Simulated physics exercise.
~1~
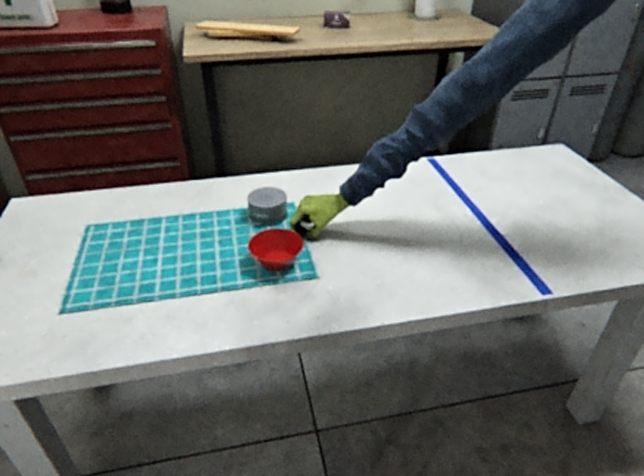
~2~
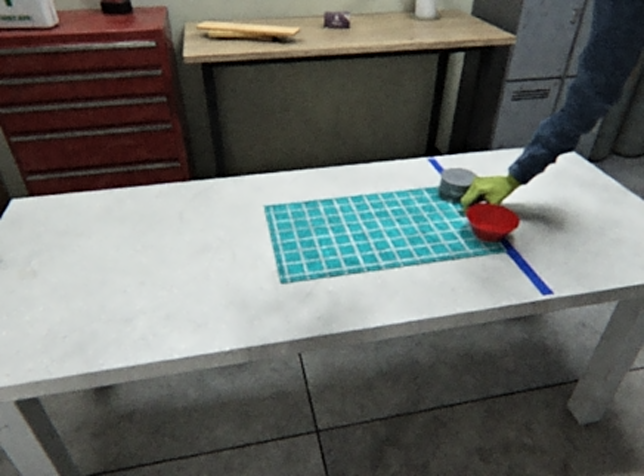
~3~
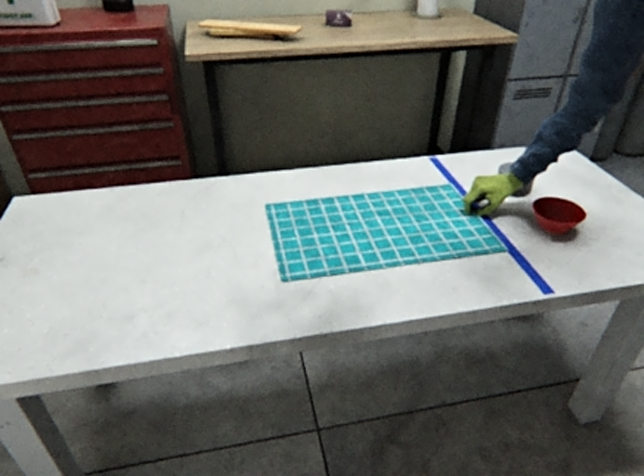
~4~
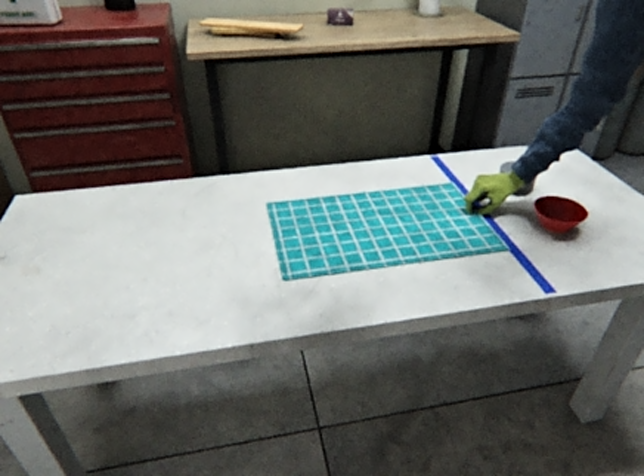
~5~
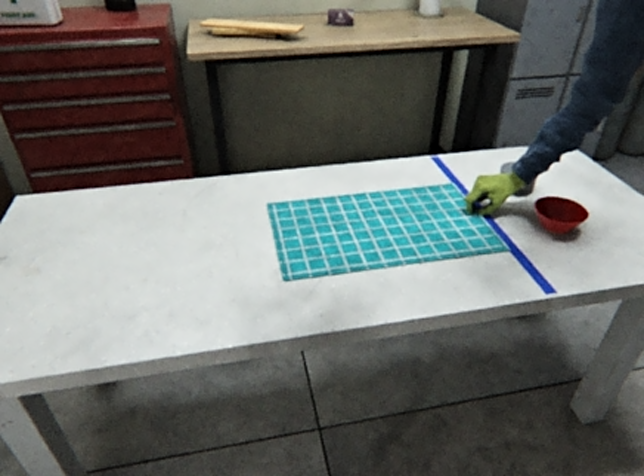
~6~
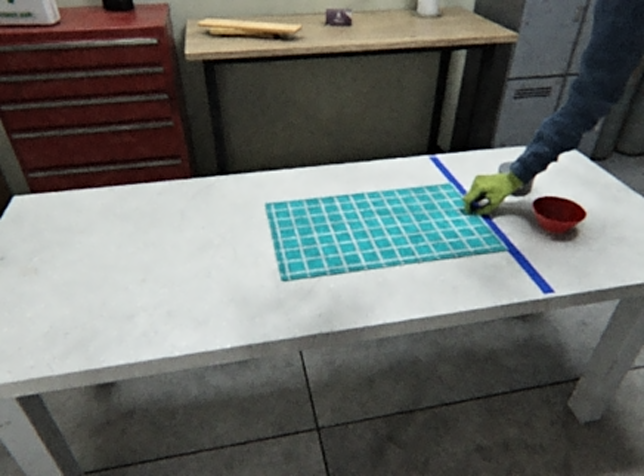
A turquoise cloth pulled right by a gloved hand stops at tape, its red bowl sliding off.
